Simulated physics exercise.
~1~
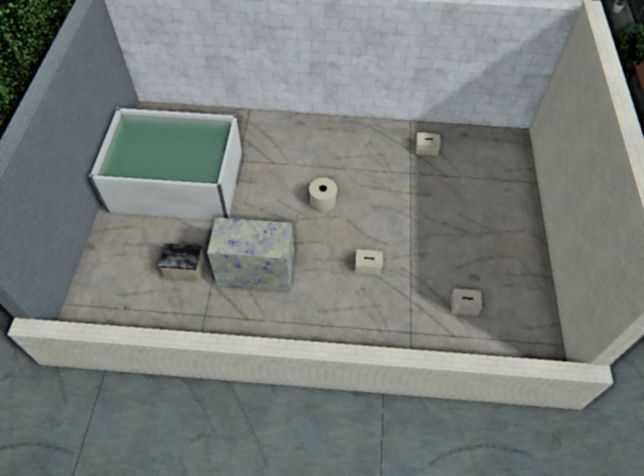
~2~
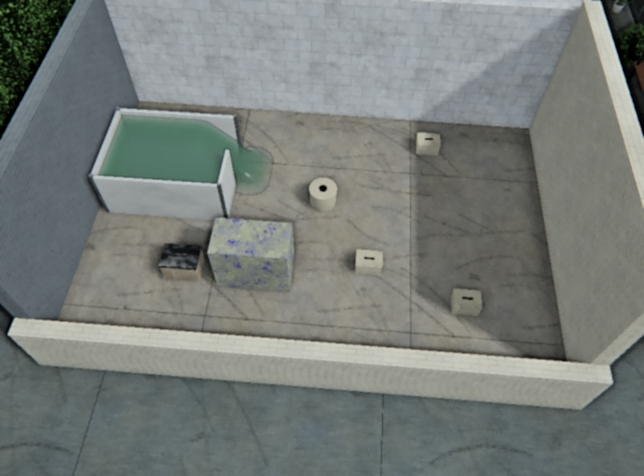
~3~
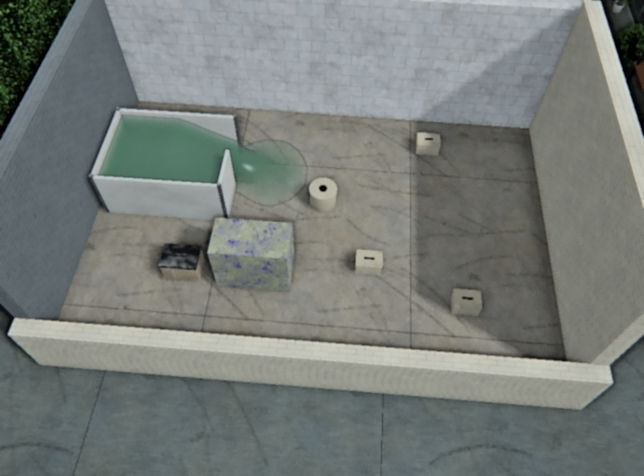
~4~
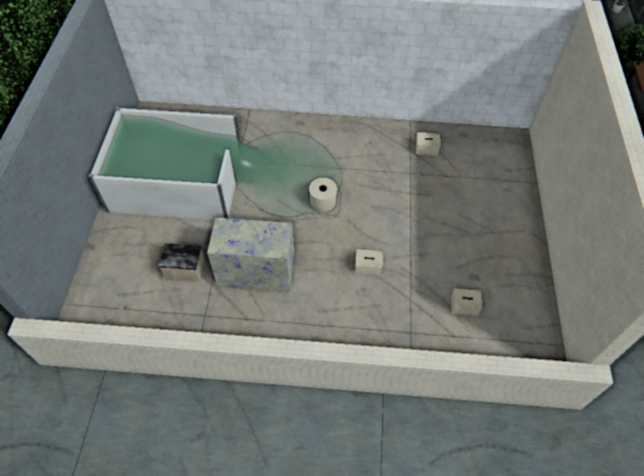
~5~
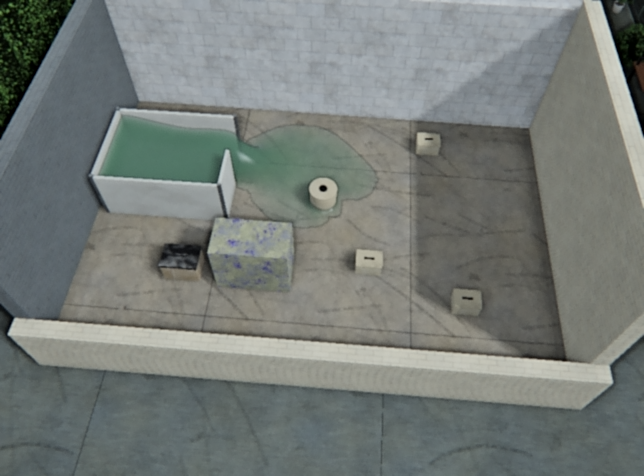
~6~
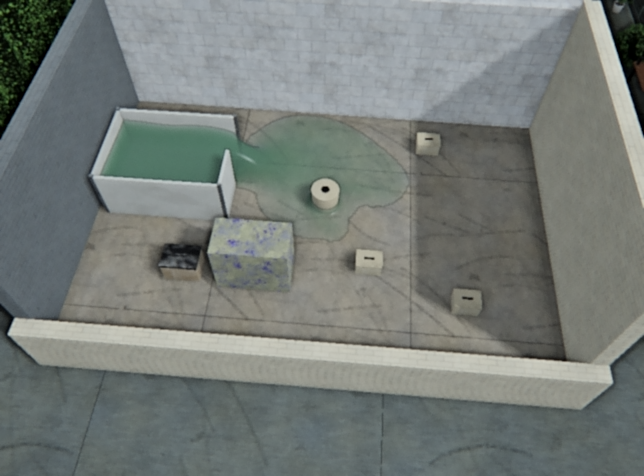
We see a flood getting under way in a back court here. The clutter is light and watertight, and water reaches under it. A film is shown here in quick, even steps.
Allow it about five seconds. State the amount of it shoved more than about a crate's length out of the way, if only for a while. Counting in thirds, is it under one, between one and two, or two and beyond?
Share: Two thirds and up.
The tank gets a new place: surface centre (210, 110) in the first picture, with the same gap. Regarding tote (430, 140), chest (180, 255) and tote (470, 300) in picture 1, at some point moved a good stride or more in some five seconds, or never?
Object by object, in turn: Travelled a good distance, lingered near its place, travelled a good distance.
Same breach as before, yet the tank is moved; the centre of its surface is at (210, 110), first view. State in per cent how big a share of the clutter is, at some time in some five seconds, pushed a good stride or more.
I'd put it close to 40 percent.
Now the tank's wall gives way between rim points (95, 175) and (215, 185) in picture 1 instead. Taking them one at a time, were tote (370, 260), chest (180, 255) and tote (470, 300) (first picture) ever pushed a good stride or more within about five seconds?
Went past that, went past that, went past that.
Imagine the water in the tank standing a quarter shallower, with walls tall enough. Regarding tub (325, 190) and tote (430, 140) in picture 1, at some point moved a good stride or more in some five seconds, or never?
Taking them in order, went the full length and then went the full length.
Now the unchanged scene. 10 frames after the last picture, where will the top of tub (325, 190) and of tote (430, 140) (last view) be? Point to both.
Estimate: First at (472, 270), second at (505, 145), approximately.
A moment on, 1 of 5 are well off their spots; 0 afloat.
Next, 3 of 5 are well off their spots; 1 afloat.
Later, 4 of 5 are well off their spots; 2 afloat.
In the end, 4 of 5 are well off their spots, and 4 have been at some point; 3 afloat.
